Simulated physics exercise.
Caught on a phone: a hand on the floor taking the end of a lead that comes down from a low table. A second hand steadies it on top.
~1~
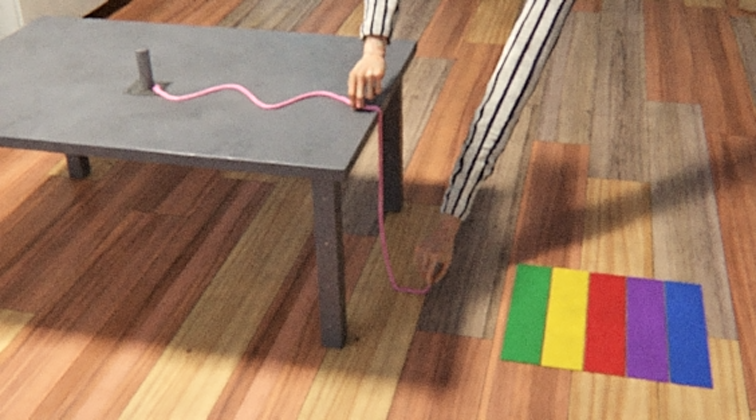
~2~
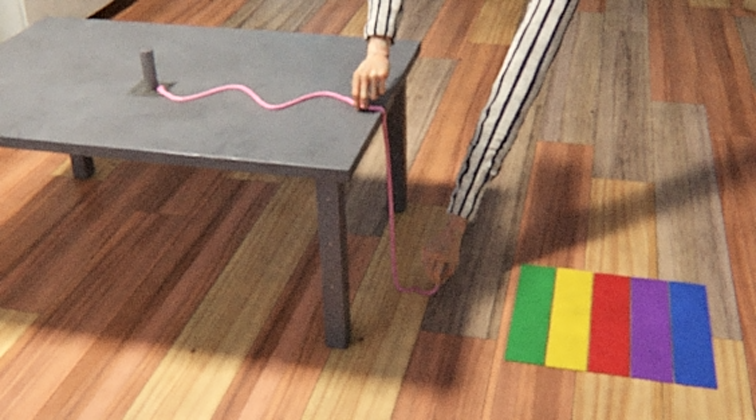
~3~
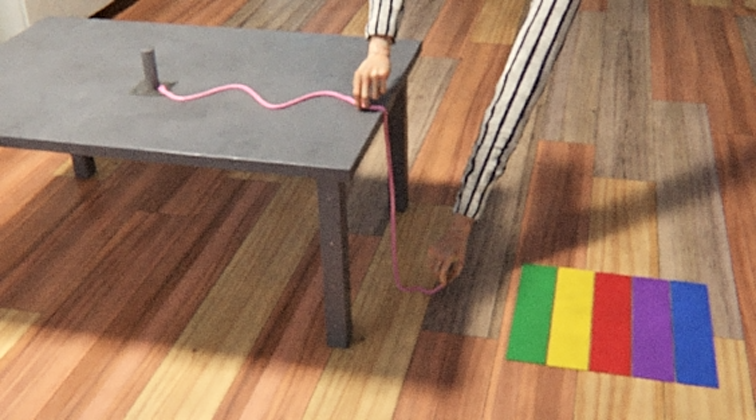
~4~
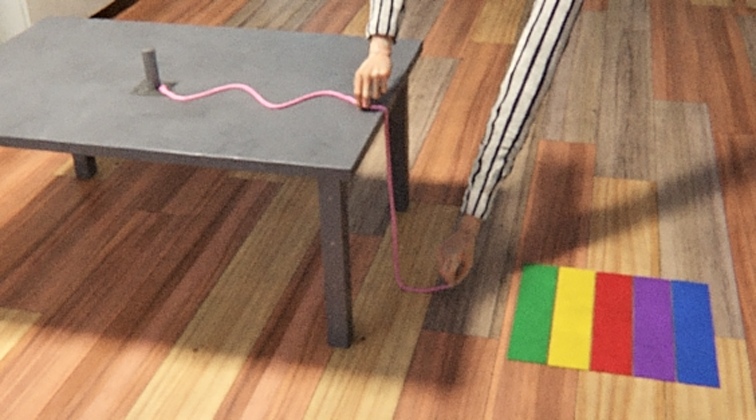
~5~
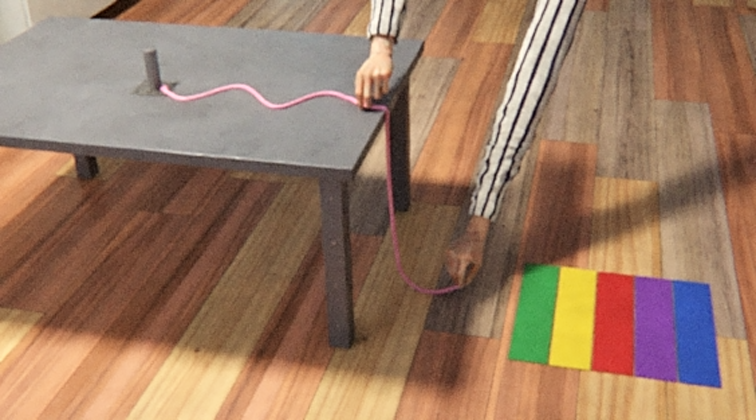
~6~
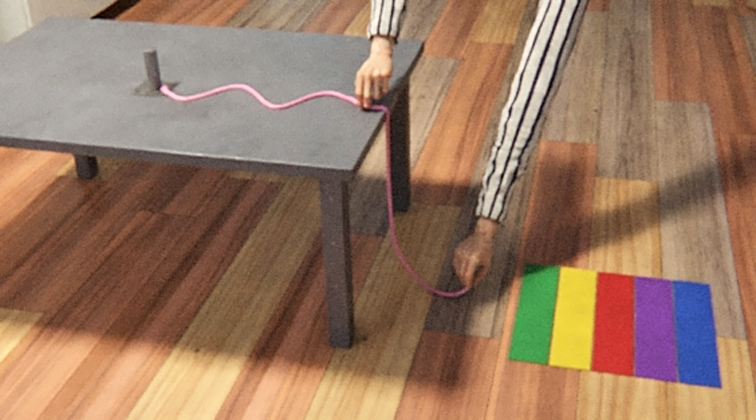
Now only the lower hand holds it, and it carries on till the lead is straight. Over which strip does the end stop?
It gets as far as the purple strip.
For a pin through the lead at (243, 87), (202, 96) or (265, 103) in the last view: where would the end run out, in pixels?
About (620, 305), (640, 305) and (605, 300).
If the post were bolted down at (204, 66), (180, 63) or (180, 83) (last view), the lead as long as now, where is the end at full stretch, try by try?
The places are (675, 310), (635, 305) and (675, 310).
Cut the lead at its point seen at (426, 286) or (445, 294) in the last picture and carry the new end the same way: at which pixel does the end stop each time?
About (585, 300) and (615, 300).
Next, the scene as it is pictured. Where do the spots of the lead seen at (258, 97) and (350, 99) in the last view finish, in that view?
Near (291, 99) and (407, 123).
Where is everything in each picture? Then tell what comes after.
In the first picture, end (433, 281); green (523, 343); yellow (564, 348); red (605, 354); purple (647, 359); blue (690, 365).
In the second picture, end (440, 282); lead through (182, 100) (253, 95) (315, 95) (384, 120) (391, 196) (395, 270).
In the third picture, end (446, 282).
In the fourth picture, end (454, 283); lead through (184, 99) (255, 95) (317, 94) (386, 119) (391, 195) (397, 269).
In the fifth picture, end (463, 284).
In the sixth picture, end (471, 285); lead through (185, 99) (257, 95) (319, 95) (387, 119) (390, 195) (408, 267).
Soon after, end near (576, 297); over yellow.
Then, end near (626, 303); over red.
At full stretch, end near (655, 307); over purple. The purple one.
